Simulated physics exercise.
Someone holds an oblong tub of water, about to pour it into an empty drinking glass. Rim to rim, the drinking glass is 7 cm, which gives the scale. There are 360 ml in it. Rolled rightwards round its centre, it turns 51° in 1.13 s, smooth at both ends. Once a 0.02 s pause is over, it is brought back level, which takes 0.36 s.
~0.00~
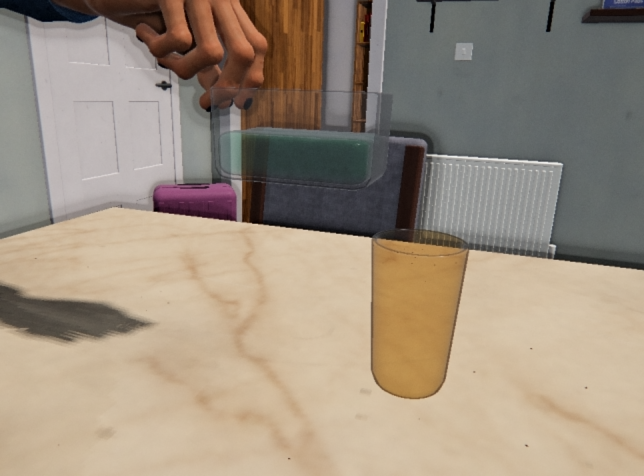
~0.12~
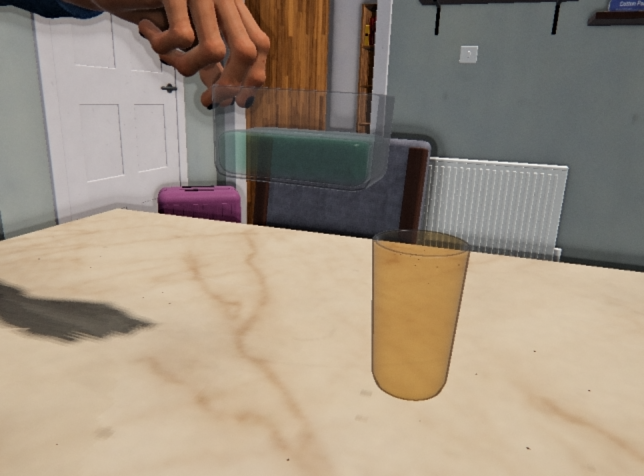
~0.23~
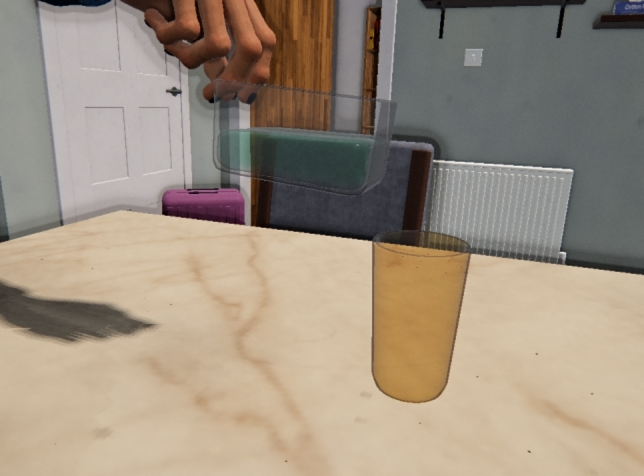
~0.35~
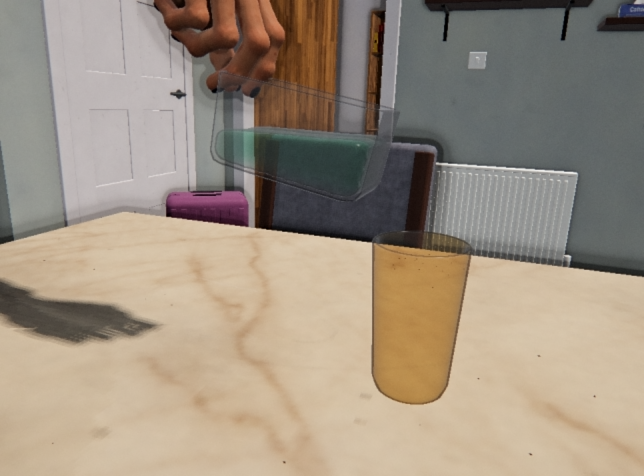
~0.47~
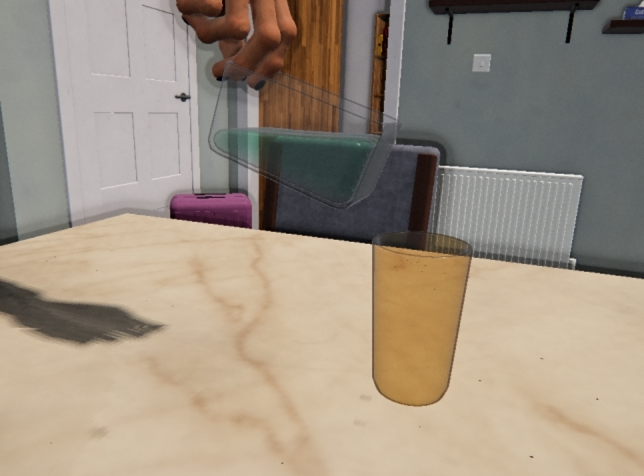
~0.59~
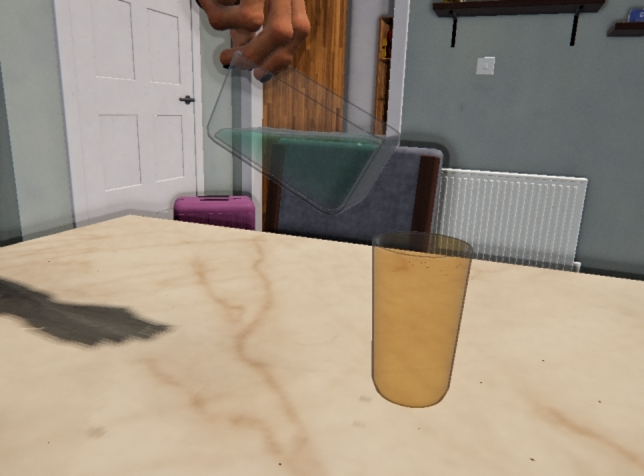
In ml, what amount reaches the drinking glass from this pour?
Roughly 140 ml reaches it.
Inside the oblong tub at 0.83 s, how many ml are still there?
Roughly 330 ml remains.
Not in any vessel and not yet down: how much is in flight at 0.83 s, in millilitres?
Estimate: Close to 30 ml.
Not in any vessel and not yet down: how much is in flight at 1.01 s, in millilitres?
Some 40 ml.
Then, 0.83 s in, the tilt is 43° and the drinking glass has 5 ml, the oblong tub 330 ml, and 0 ml is on the table.
Then, 1.01 s in, the tilt is 50° and the drinking glass has 50 ml, the oblong tub 270 ml, and 0 ml is on the table.
Then, 1.20 s in, the tilt is 49° and the drinking glass has 110 ml, the oblong tub 220 ml, and 5 ml is on the table.
Then, 1.40 s in, the tilt is 11° and the drinking glass has 140 ml, the oblong tub 215 ml, and 5 ml is on the table.
Finally, the drinking glass has 140 ml, the oblong tub 215 ml, and 5 ml is on the table.
